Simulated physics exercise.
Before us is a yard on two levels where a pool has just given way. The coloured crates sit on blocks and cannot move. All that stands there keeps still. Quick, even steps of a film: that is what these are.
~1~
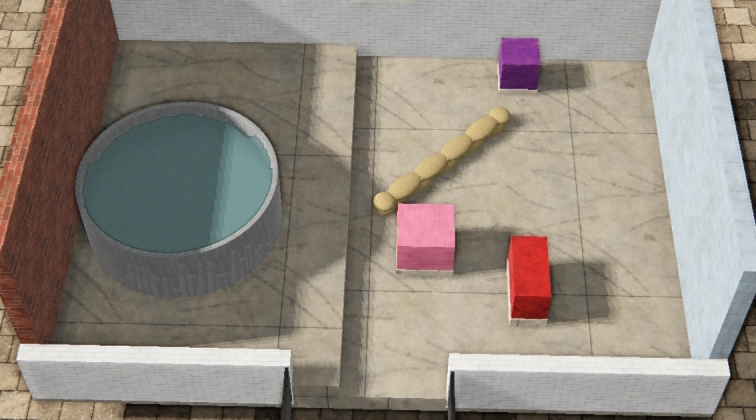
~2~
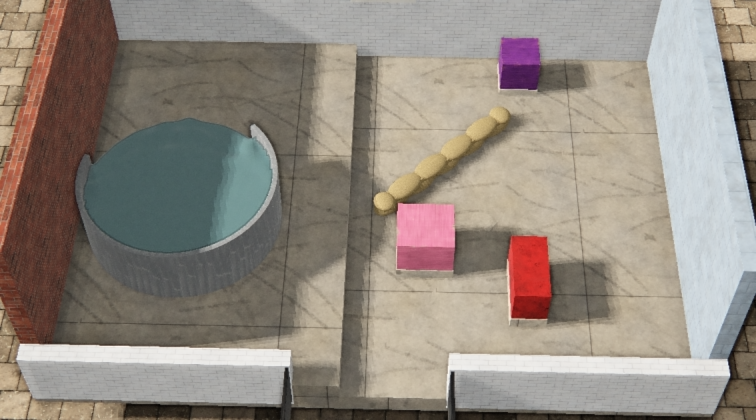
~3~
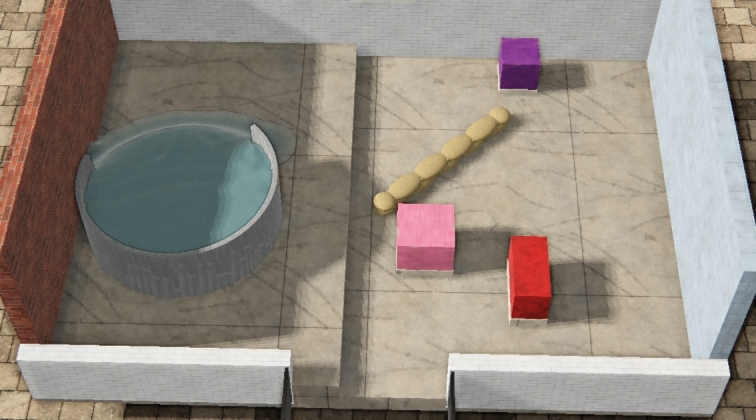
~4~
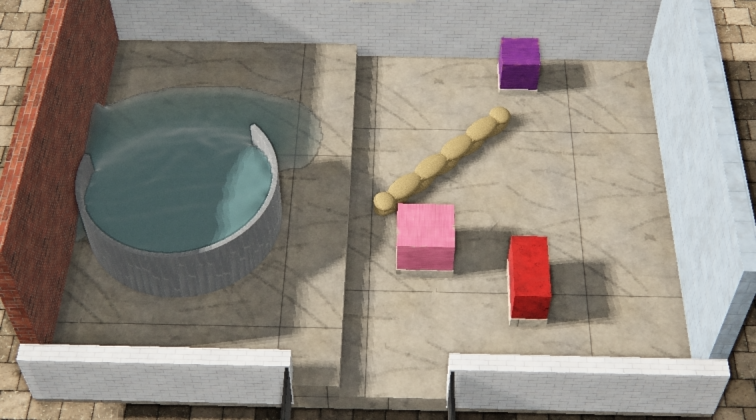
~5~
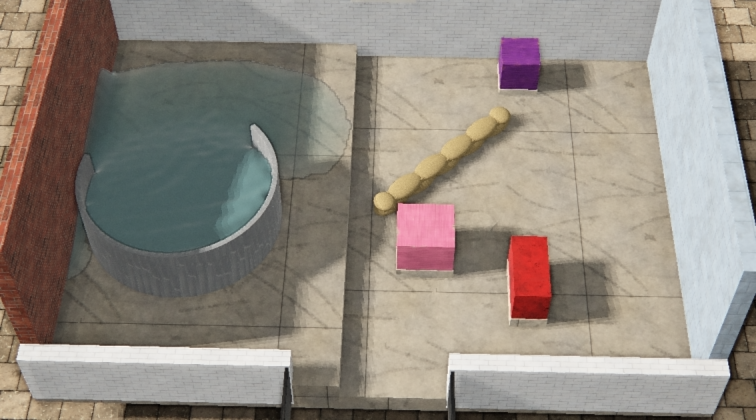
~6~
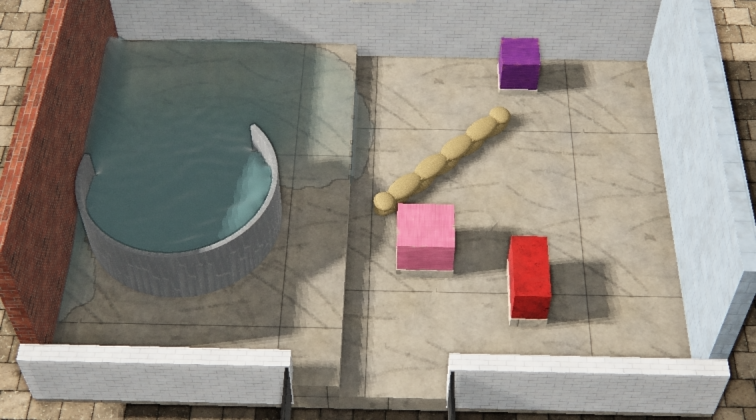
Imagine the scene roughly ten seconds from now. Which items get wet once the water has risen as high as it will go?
As I see it, red crate: Untouched; purple crate: Touched; pink crate: Untouched.
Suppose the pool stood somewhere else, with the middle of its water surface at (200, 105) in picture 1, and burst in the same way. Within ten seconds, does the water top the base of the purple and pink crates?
Result - purple crate gets flooded, pink crate stays clear.
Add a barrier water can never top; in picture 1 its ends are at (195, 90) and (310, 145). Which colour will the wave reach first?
It's the one in pink.
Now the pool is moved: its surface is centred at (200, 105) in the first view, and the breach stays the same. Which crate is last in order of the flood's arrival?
I'd go with the red one.
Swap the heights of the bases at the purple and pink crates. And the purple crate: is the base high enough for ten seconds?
My reading: Purple crate ends up wet.
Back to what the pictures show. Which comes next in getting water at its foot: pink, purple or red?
The purple crate.
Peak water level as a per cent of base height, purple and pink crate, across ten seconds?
About 400 percent and about 80 percent.
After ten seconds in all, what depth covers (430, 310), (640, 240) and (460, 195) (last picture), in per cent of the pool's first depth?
In the order asked, some 8, 8 and 4 in a hundred.
A moment on, water covers 30 % of the floor; the red crate not reached, the purple crate not reached, the pink crate not reached.
Next, water covers 35 % of the floor; the red crate not reached, the purple crate water round its plinth, the pink crate not reached.
Then, water covers 60 % of the floor; the red crate not reached, the purple crate water round its plinth, the pink crate not reached.
Later, water covers 85 % of the floor; the red crate water round its plinth, the purple crate water round its plinth, the pink crate water round its plinth.
In the end, water covers 90 % of the floor; the red crate stayed above the water, the purple crate was topped, the pink crate stayed above the water.
